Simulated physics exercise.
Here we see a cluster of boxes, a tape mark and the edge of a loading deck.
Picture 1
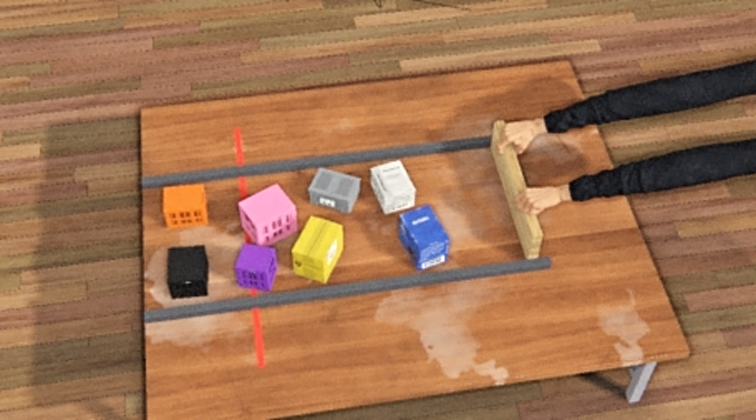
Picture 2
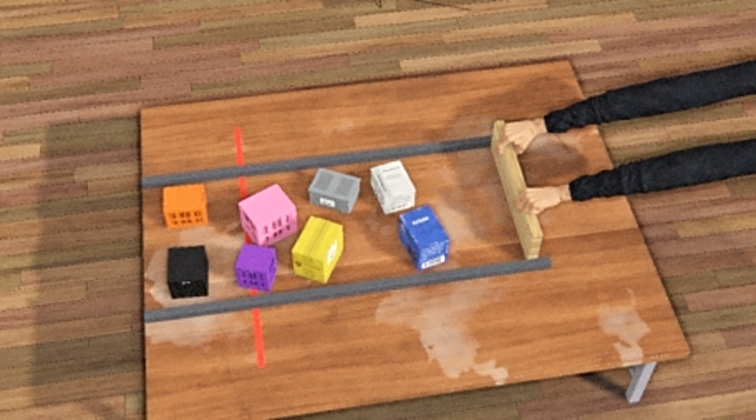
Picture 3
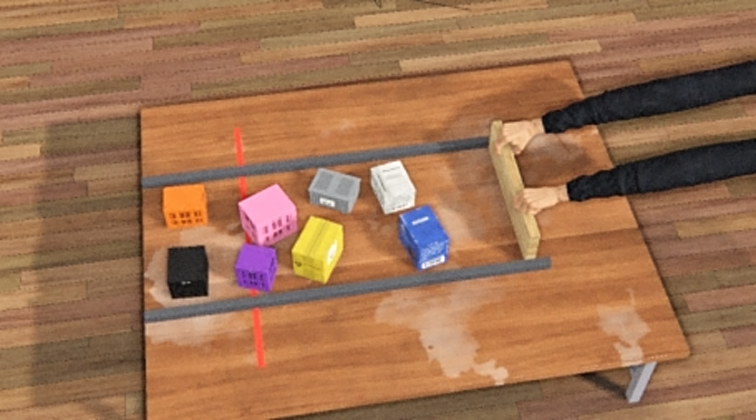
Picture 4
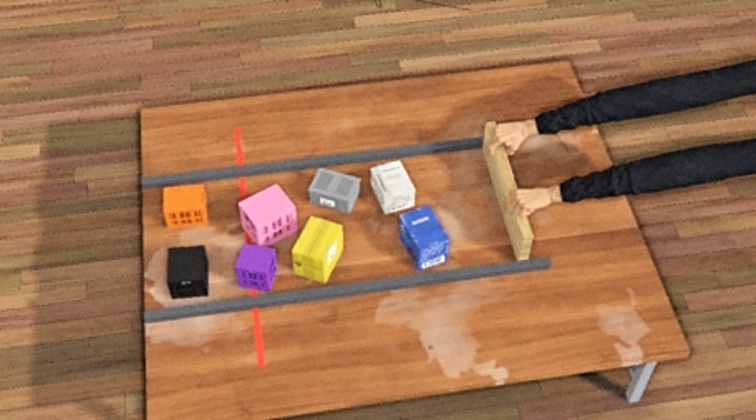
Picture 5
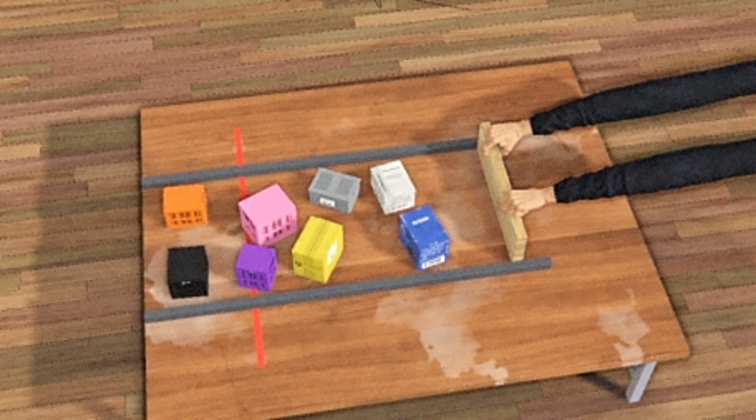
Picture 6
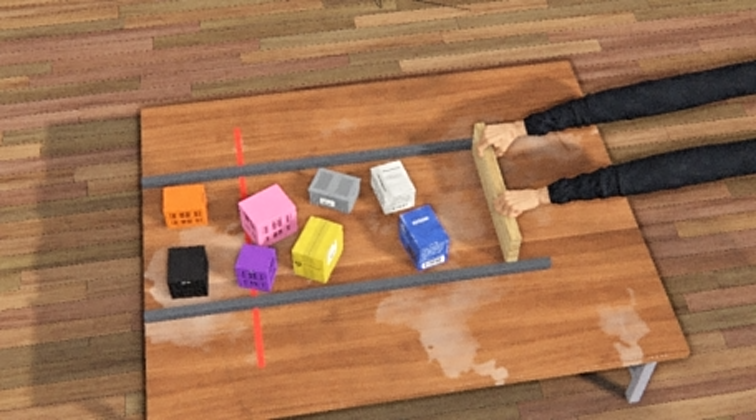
On a wooden table between two gray rails, two hands slid a plank slowly a short way left toward a group of colorful boxes and crates, which stayed still around a red tape mark.
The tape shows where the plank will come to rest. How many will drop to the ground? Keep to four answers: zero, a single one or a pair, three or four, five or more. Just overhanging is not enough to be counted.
Only a pair or a lone one falls.
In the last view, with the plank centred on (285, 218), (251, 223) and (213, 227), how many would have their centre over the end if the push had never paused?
The counts: 0, 1 and 3.
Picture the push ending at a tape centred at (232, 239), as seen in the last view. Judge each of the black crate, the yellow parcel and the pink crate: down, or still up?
The black crate ends up down. The yellow parcel stays put. The pink crate stays put.
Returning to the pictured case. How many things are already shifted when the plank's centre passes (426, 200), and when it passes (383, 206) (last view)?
First 1, then 3.
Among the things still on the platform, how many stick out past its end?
1.
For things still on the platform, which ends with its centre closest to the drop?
The orange crate ends up foremost.
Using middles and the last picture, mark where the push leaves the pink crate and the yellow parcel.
The pink crate settles near (196, 232); as for the yellow parcel, near (200, 274).
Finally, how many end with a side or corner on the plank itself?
At rest, 2 are in contact.
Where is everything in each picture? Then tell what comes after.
In the first picture, black crate (188, 272); orange crate (185, 206); purple crate (257, 268); plank (515, 189); tape (248, 236).
In the second picture, orange crate (185, 206); plank (515, 189).
In the third picture, purple crate (257, 268); yellow parcel (318, 250).
In the fourth picture, black crate (188, 272); white box (393, 187).
In the fifth picture, orange crate (185, 206); pink crate (268, 217).
In the sixth picture, black crate (188, 272); orange crate (185, 206); purple crate (257, 268); plank (495, 192); tape (248, 236).
Soon after, none off yet; black crate at rest near (188, 272); orange crate at rest near (185, 206); purple crate at rest near (257, 268).
By the end, the number that fall off is one or two; fallen, black crate.
